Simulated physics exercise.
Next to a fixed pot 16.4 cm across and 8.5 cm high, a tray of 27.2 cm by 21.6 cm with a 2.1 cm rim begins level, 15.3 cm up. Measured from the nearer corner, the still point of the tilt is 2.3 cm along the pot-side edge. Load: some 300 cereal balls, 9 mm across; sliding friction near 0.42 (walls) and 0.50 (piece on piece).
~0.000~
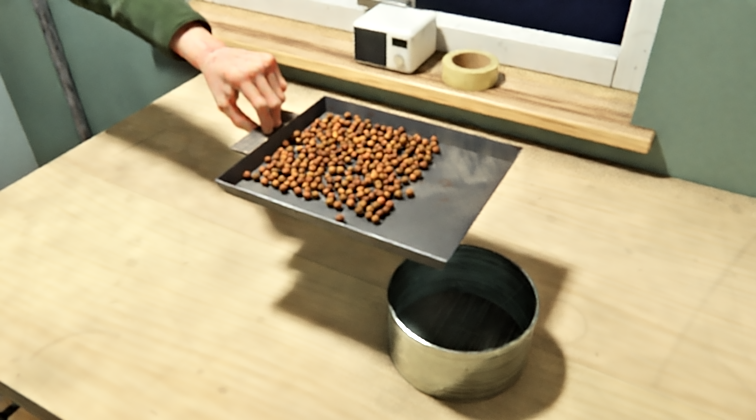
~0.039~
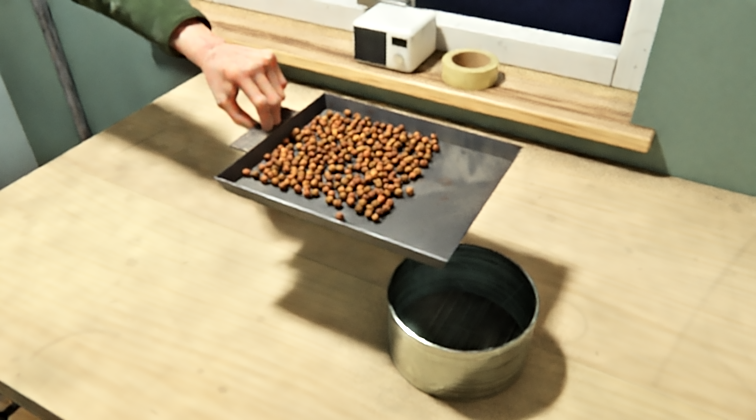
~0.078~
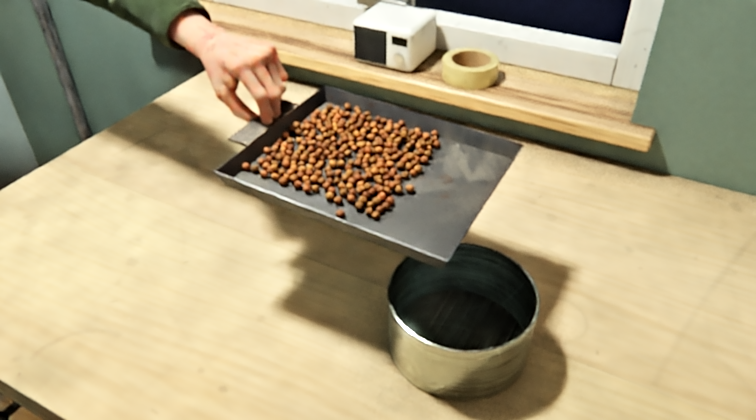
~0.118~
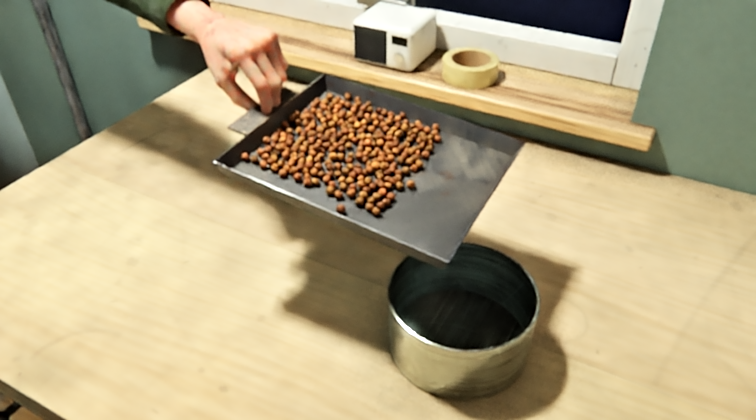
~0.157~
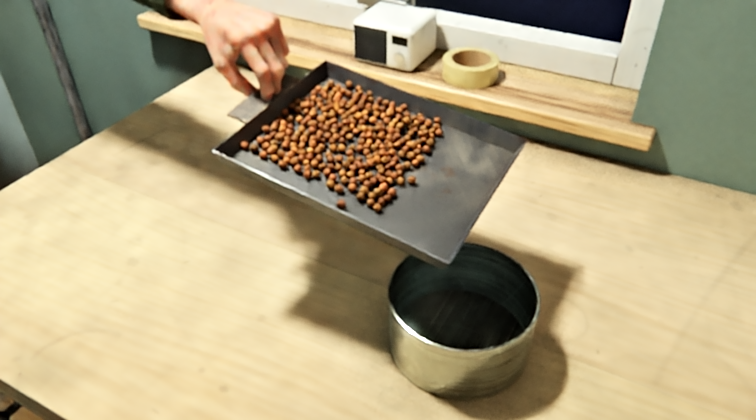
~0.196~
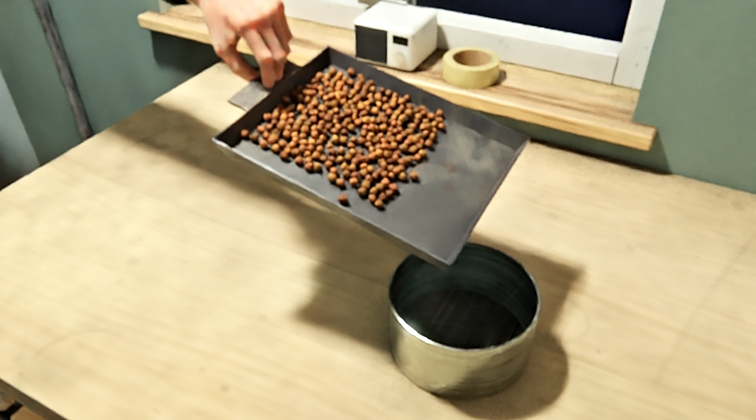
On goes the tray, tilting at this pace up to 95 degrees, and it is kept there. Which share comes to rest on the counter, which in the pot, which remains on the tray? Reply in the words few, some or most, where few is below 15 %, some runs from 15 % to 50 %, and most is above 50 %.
Shares - counter: Some; pot: Most; tray: Few.
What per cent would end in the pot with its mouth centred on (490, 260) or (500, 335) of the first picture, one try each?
First try around 20 %, second around 90 %.
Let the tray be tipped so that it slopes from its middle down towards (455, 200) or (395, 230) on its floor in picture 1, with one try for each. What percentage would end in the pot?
I'd put it at roughly 35 per cent for the first tilt and roughly 45 per cent for the second.
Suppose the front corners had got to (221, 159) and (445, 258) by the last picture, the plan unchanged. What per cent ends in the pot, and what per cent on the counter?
Per cent by place - pot 40, counter 60.
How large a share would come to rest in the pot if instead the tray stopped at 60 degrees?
I'd expect some 30 per cent in the pot.
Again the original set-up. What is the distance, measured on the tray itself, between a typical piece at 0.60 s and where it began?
It has moved some 12 cm from its start.
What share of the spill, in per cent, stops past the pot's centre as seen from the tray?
Around 100 in a hundred.
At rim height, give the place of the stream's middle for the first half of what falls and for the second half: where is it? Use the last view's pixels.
First near (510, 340), then at (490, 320).
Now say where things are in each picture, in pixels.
The first frame shows tray tilt 0 degrees, front corners at (224, 178) and (443, 254); middle of the pieces at (348, 160); pot at (463, 294).
The second frame shows tray tilt 1 degrees, front corners at (224, 176) and (443, 254); middle of the pieces at (348, 158).
The third frame shows tray tilt 2 degrees, front corners at (223, 170) and (444, 254); middle of the pieces at (348, 153).
The fourth frame shows tray tilt 6 degrees, front corners at (223, 160) and (445, 254), lowest corner right front; middle of the pieces at (348, 146).
The fifth frame shows tray tilt 9 degrees, front corners at (222, 149) and (446, 255), lowest corner right front; middle of the pieces at (349, 137).
The sixth frame shows tray tilt 13 degrees, front corners at (223, 138) and (447, 256), lowest corner right front; middle of the pieces at (351, 128); pot at (464, 291). Its pace works out near 95 degrees a second.
After 0.60 s, tilt 52 degrees; the tray holds 100 %, the pot 0 %.
Then, at 0.88 s, tilt 79 degrees; the tray holds 40 %, the pot 20 %.
After 1.25 s, tilt 95 degrees; the tray holds 0 %, the pot 60 %.
By 1.8 s all is still; counter 35 %, pot 65 %, tray 0 %.
